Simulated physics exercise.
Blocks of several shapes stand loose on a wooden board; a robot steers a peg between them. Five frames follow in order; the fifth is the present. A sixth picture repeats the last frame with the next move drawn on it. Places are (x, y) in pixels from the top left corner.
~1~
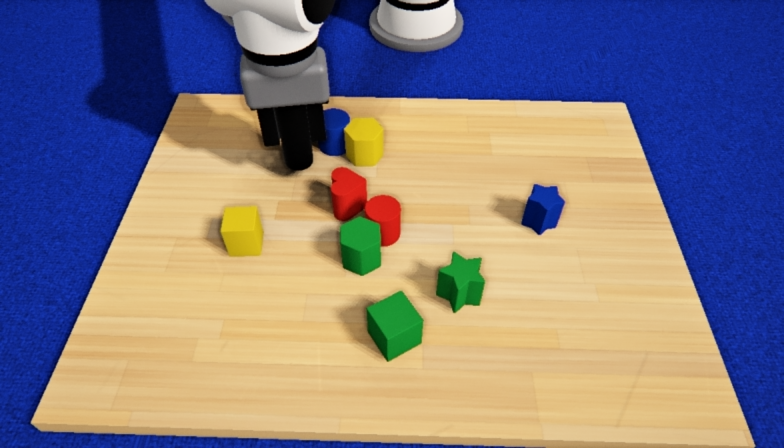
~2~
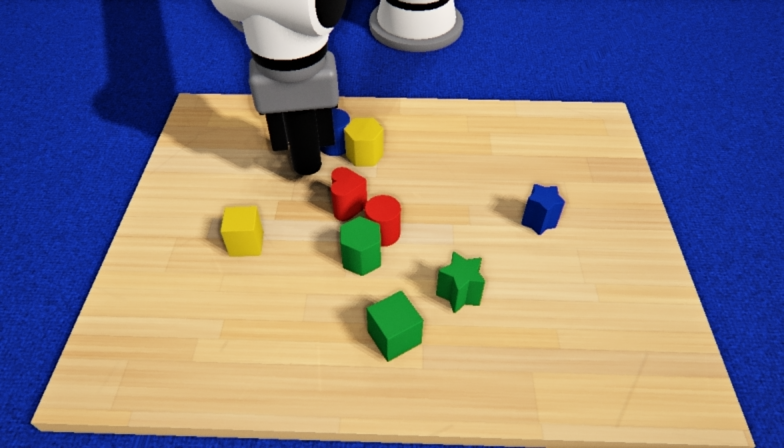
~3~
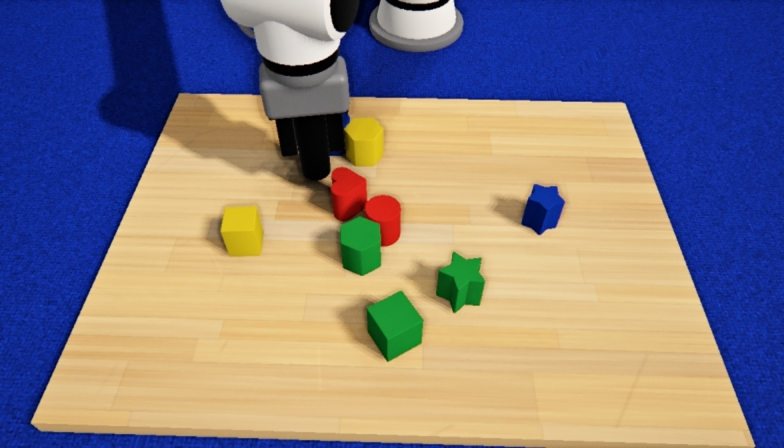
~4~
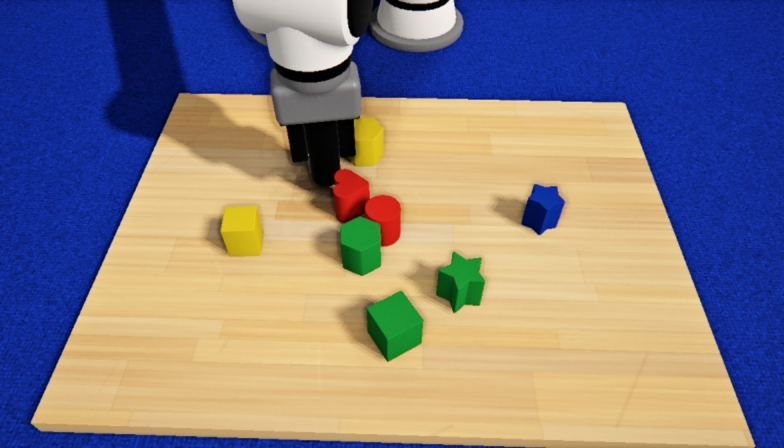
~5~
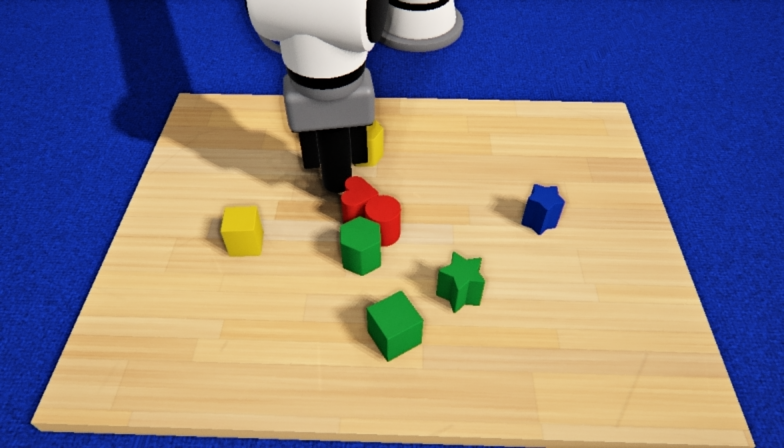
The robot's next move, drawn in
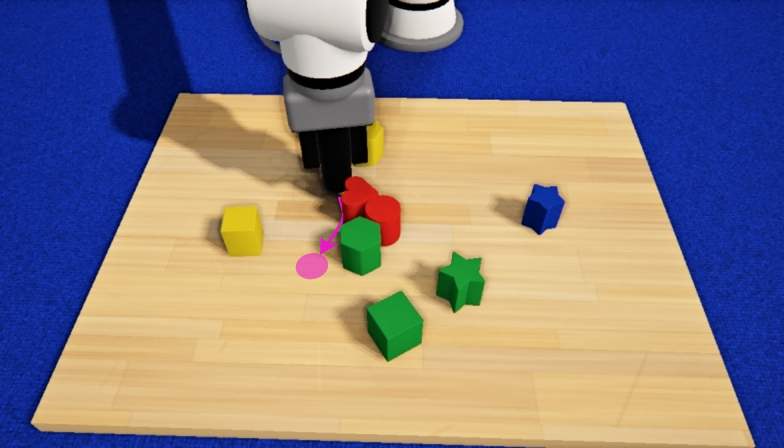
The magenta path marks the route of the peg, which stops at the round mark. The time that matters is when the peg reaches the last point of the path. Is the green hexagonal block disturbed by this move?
The answer is that it remains undisturbed.
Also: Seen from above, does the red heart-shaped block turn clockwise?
I expect not.
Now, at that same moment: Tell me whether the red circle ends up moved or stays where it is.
The red circle will be pushed away from where it stands.
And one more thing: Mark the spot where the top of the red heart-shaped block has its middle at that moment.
I'd place it at (373, 205), taking the centre of its top.
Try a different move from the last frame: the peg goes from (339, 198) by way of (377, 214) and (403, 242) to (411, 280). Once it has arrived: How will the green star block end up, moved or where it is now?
It does get moved.
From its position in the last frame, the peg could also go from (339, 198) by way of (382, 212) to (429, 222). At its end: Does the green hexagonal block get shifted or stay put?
The green hexagonal block will stay where it stands.
Drawn move, from (339, 198) through (342, 220) and (328, 242) to (312, 266).
On the path given first. One third of the way, peg at (341, 207); red heart-shaped block at (373, 205), turned 35° anticlockwise; red circle at (403, 218).
Two thirds of the way, peg at (326, 229); red heart-shaped block at (373, 205), turned 35° anticlockwise; red circle at (403, 218).
At the end, peg at (310, 253); red heart-shaped block at (373, 205), turned 35° anticlockwise; green hexagonal block still; red circle at (403, 218).
